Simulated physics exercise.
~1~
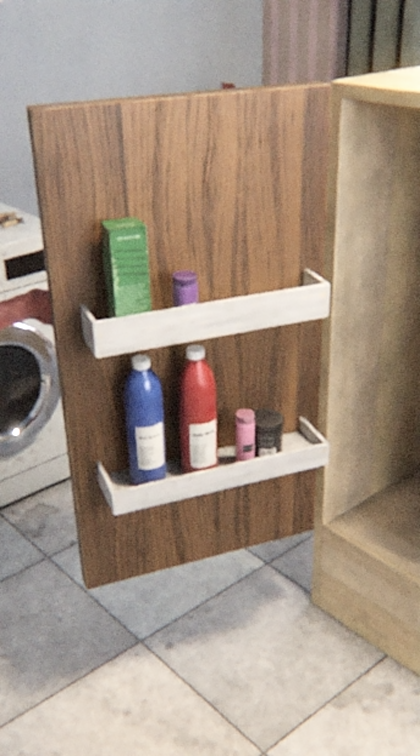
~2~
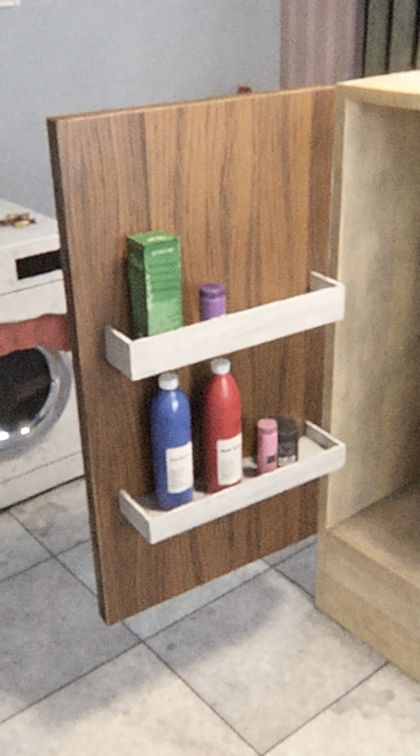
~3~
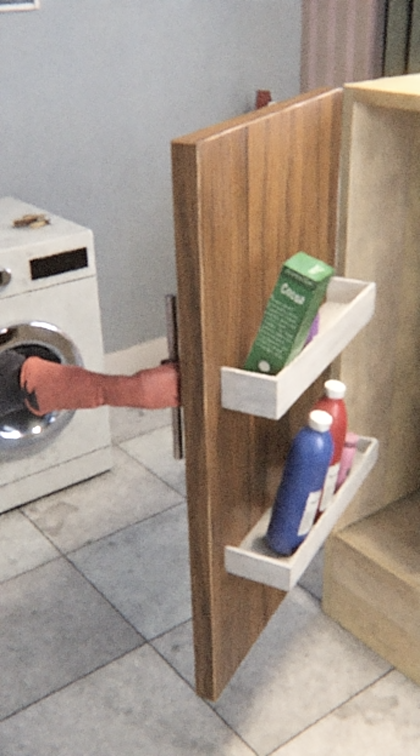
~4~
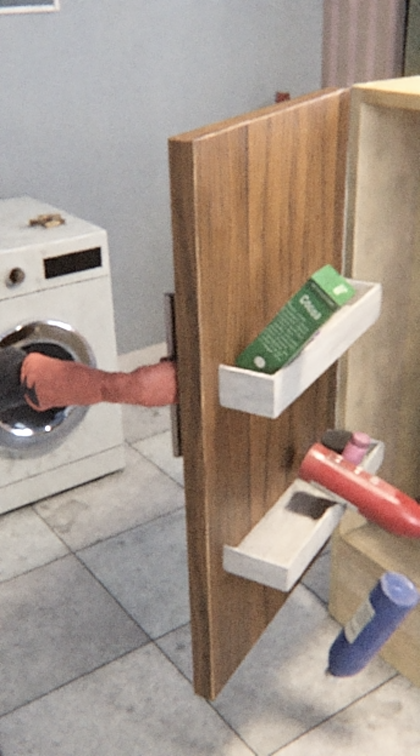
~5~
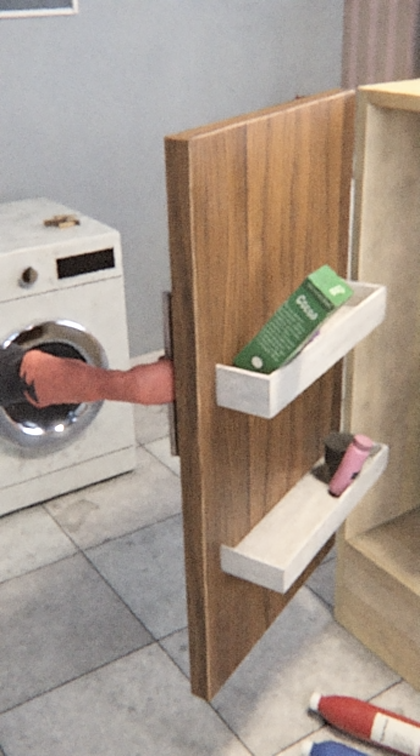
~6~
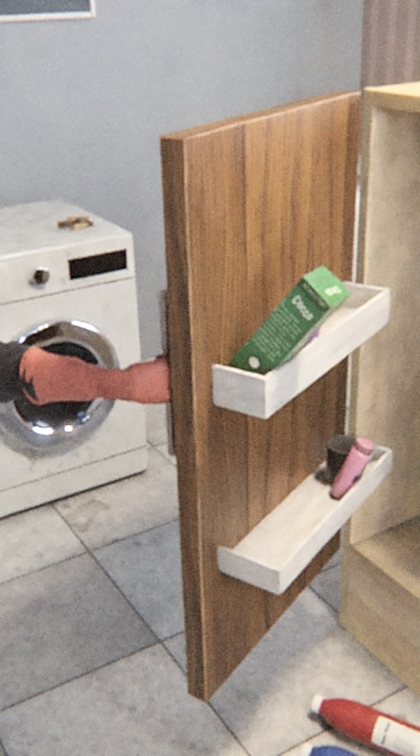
A brown wooden cabinet door, seen from slightly above in a grey-tiled room with a white washing machine at left, swings on its right-hand hinge, pushed by a red-sleeved arm. Its upper white rack holds a green carton and a purple container, its lower one a blue bottle, a red bottle and small pink and dark containers. The door turns edge-on towards the viewer and stops, and the carton and bottles lean. Both bottles then tumble out at the right. They end lying on the floor, while the carton stays tilted above and the pink container leans below.
